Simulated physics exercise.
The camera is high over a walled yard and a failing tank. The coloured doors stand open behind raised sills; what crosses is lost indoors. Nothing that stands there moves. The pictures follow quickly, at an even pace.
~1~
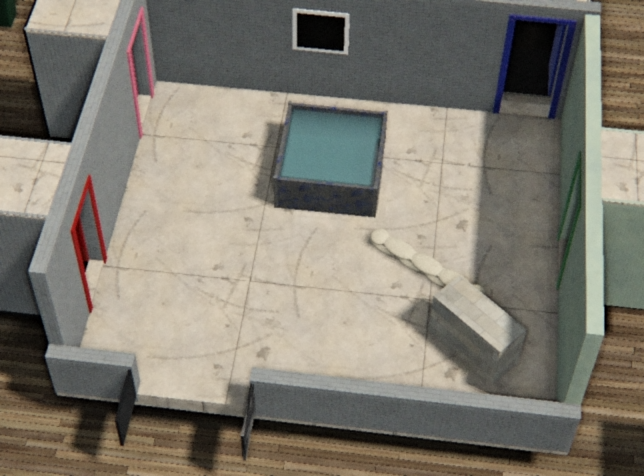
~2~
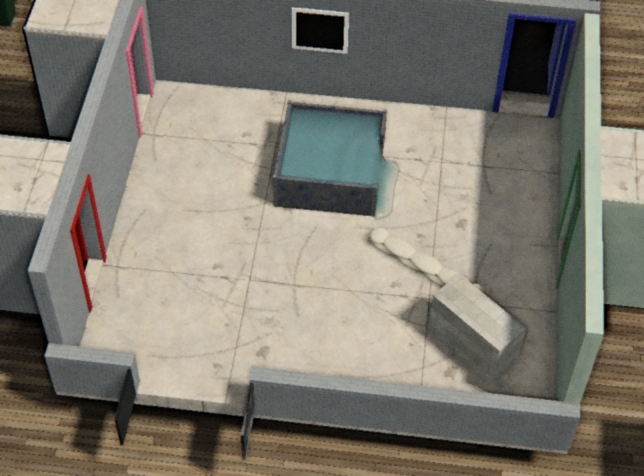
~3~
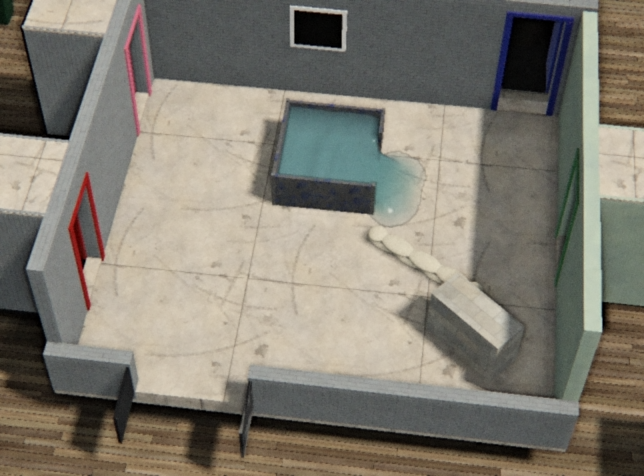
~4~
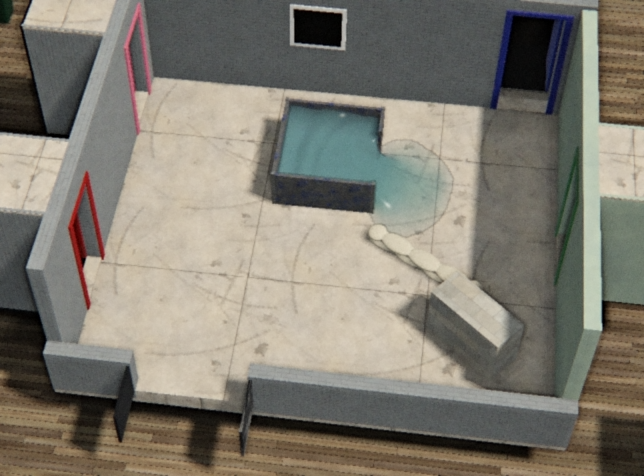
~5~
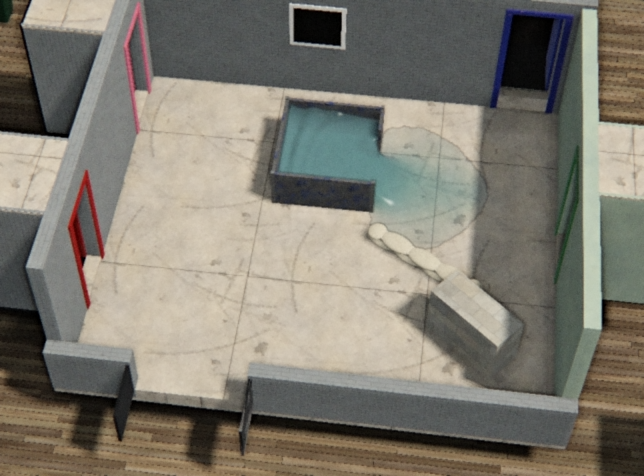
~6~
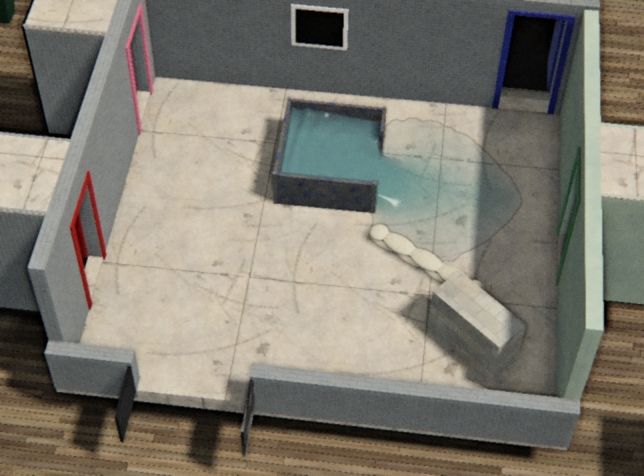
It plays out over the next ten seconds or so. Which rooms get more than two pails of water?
In the end: The red door stays under that; the pink door stays under that; the blue door stays under that; the green door takes more than that.
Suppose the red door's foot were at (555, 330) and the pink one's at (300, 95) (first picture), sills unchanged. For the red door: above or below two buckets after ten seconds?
One by one: The red door is over.
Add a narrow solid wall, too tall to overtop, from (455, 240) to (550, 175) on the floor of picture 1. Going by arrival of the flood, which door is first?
The blue one.
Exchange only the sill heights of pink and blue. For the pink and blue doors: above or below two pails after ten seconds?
The pink door lets less in; the blue door passes that mark.
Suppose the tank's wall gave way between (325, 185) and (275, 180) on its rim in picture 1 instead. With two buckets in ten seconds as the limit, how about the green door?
The green one is under.
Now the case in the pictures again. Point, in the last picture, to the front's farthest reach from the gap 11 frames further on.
Roughly at (555, 392).
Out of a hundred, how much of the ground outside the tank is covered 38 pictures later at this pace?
Roughly 55 per cent.
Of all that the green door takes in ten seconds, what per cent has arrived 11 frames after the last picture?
Close to 45 %.
A moment on, water covers 25 % of the floor; the red door not reached, the pink door not reached, the blue door not reached, the green door under two buckets in.
Next, water covers 25 % of the floor; the red door not reached, the pink door not reached, the blue door wet at the sill, nothing in, the green door over two buckets in.
Then, water covers 30 % of the floor; the red door not reached, the pink door not reached, the blue door wet at the sill, nothing in, the green door far over two buckets in.
Later, water covers 55 % of the floor; the red door not reached, the pink door not reached, the blue door wet at the sill, nothing in, the green door far over two buckets in.
In the end, water covers 85 % of the floor; the red door wet at the sill, nothing in, the pink door wet at the sill, nothing in, the blue door wet at the sill, nothing in, the green door far over two buckets in.
